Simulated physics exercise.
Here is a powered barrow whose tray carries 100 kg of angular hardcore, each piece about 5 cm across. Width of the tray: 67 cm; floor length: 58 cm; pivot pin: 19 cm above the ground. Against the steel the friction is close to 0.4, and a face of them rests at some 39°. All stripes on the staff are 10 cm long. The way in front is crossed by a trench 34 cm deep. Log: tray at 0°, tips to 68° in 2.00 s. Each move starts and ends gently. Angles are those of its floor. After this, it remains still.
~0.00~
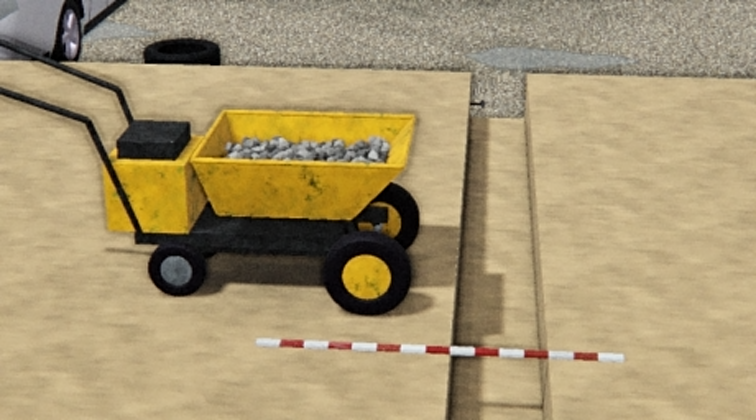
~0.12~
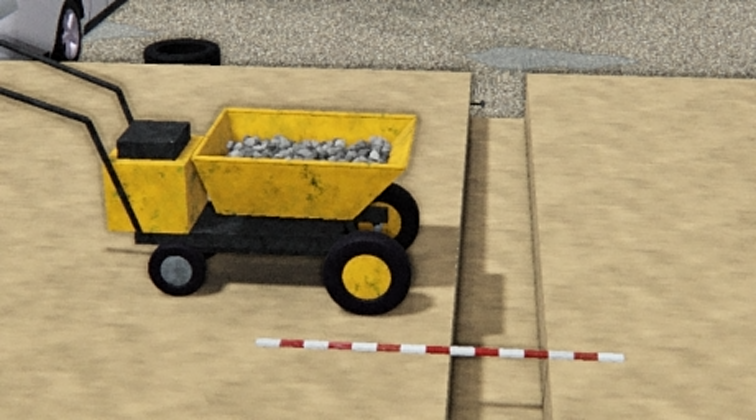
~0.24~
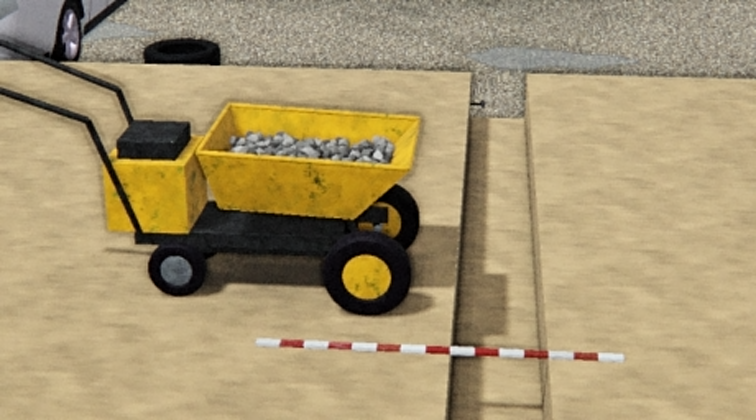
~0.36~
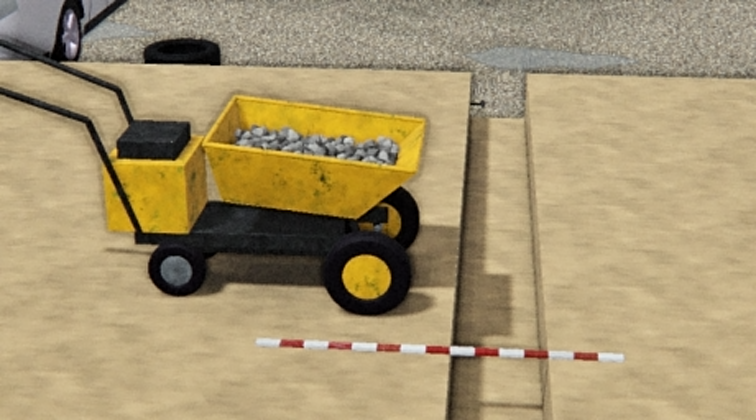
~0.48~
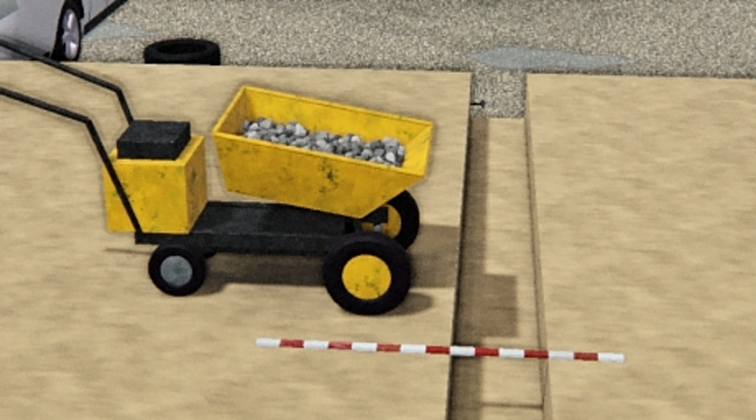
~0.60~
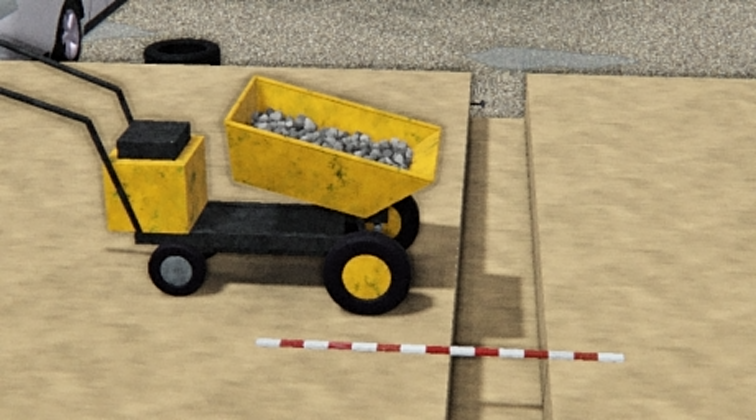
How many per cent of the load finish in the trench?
About 84 per cent.
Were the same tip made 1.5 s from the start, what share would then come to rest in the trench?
In that case some 80 per cent.
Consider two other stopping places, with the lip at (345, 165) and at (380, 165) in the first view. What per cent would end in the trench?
Roughly 90 percent for the first, and 100 percent for the second.
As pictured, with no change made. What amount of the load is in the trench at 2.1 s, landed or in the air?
About 30 per cent by then.
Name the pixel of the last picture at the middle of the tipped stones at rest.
Somewhere around (512, 340) in the last picture.
After 1.5 s the floor is at 57°; 100 % in the tray; the foremost stones are at (477, 222).
After 2.1 s the floor is at 68°; 66 % in the tray, 30 % in the trench, 3 % past the trench; the foremost stones are at (564, 289).
After 2.5 s the floor is at 68°; 36 % in the tray, 54 % in the trench, 9 % past the trench; the foremost stones are at (615, 294).
After 4.4 s the floor is at 68°; 7 % in the tray, 84 % in the trench, 9 % past the trench; the foremost stones are at (621, 293).
